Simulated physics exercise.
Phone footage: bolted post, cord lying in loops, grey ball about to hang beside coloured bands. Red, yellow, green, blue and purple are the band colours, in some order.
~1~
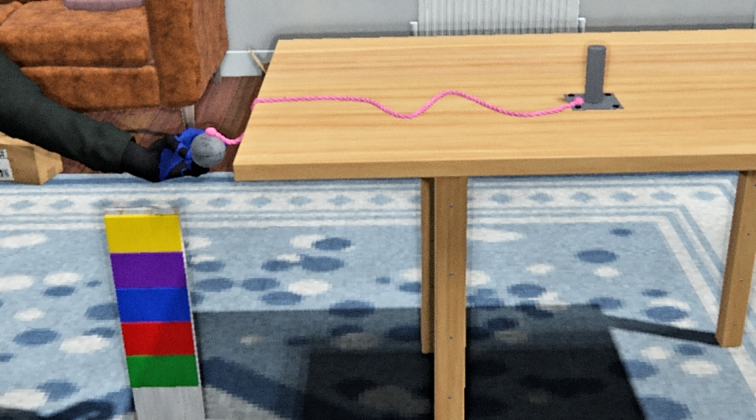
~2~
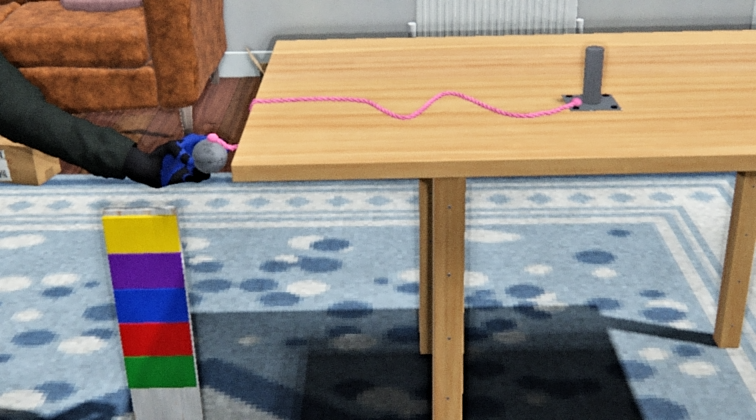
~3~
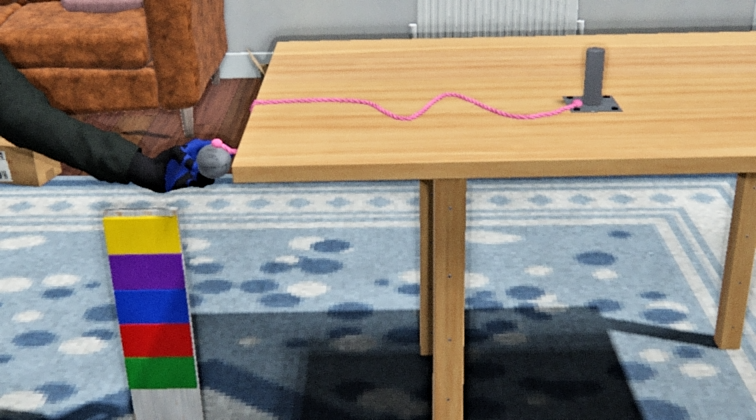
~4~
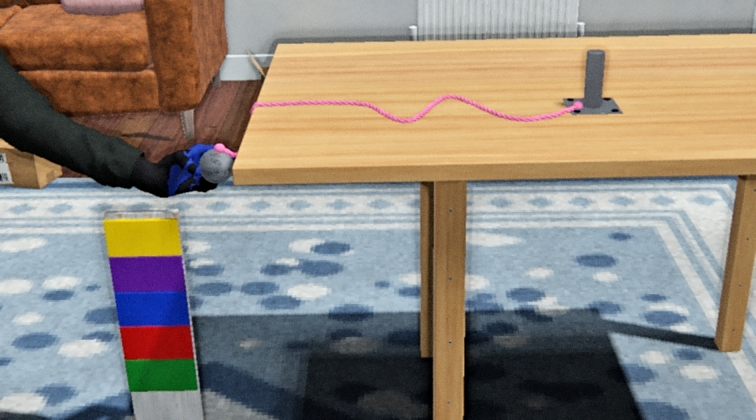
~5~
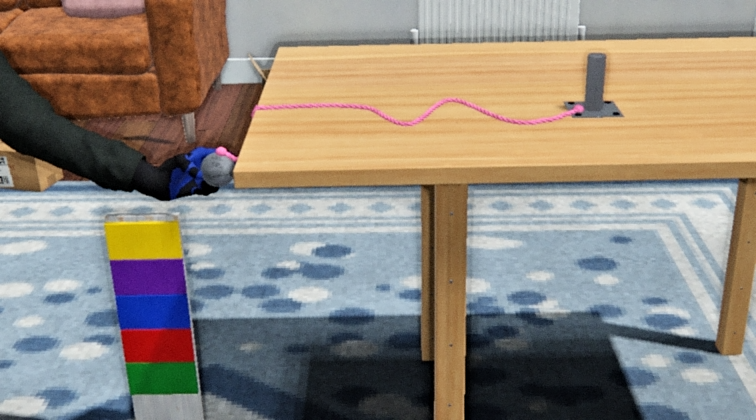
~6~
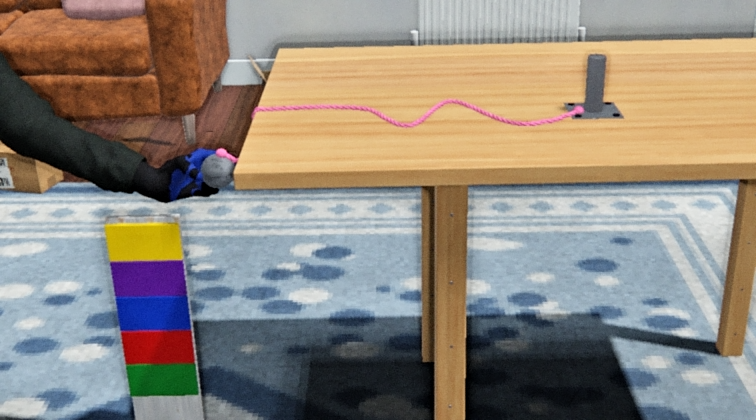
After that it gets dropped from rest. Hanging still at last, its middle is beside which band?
Its middle is beside blue.
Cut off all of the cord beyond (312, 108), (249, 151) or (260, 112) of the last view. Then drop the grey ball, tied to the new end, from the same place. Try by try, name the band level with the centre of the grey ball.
Try 1 - above them all; try 2 - purple; try 3 - yellow.
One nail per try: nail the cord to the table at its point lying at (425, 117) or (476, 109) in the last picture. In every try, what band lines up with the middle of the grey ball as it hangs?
Results, in sequence: Yellow / purple.
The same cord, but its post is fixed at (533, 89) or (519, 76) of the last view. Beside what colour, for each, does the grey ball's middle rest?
The first case gives red, the second gives red.
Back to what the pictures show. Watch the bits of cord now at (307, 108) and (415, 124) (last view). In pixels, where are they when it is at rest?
At (256, 182), then (322, 113).
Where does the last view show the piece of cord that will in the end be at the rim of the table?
Approx. (372, 111).
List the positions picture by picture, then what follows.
The first frame shows grey ball (208, 150); yellow (143, 235); purple (148, 271); blue (153, 306); red (158, 340); green (162, 372).
The second frame shows grey ball (210, 156); cord through (549, 113) (472, 100) (423, 110) (365, 102) (278, 101).
The third frame shows grey ball (214, 162).
The fourth frame shows grey ball (216, 166); cord through (550, 117) (473, 104) (424, 113) (366, 105) (279, 104).
The fifth frame shows grey ball (218, 169).
The sixth frame shows grey ball (218, 171); cord through (551, 121) (474, 108) (425, 118) (367, 110) (280, 109).
Soon after, ball near (295, 306); level with blue.
After that, ball near (256, 308); level with blue.
In the end, ball near (264, 310); level with blue. Its middle rests at the blue band.
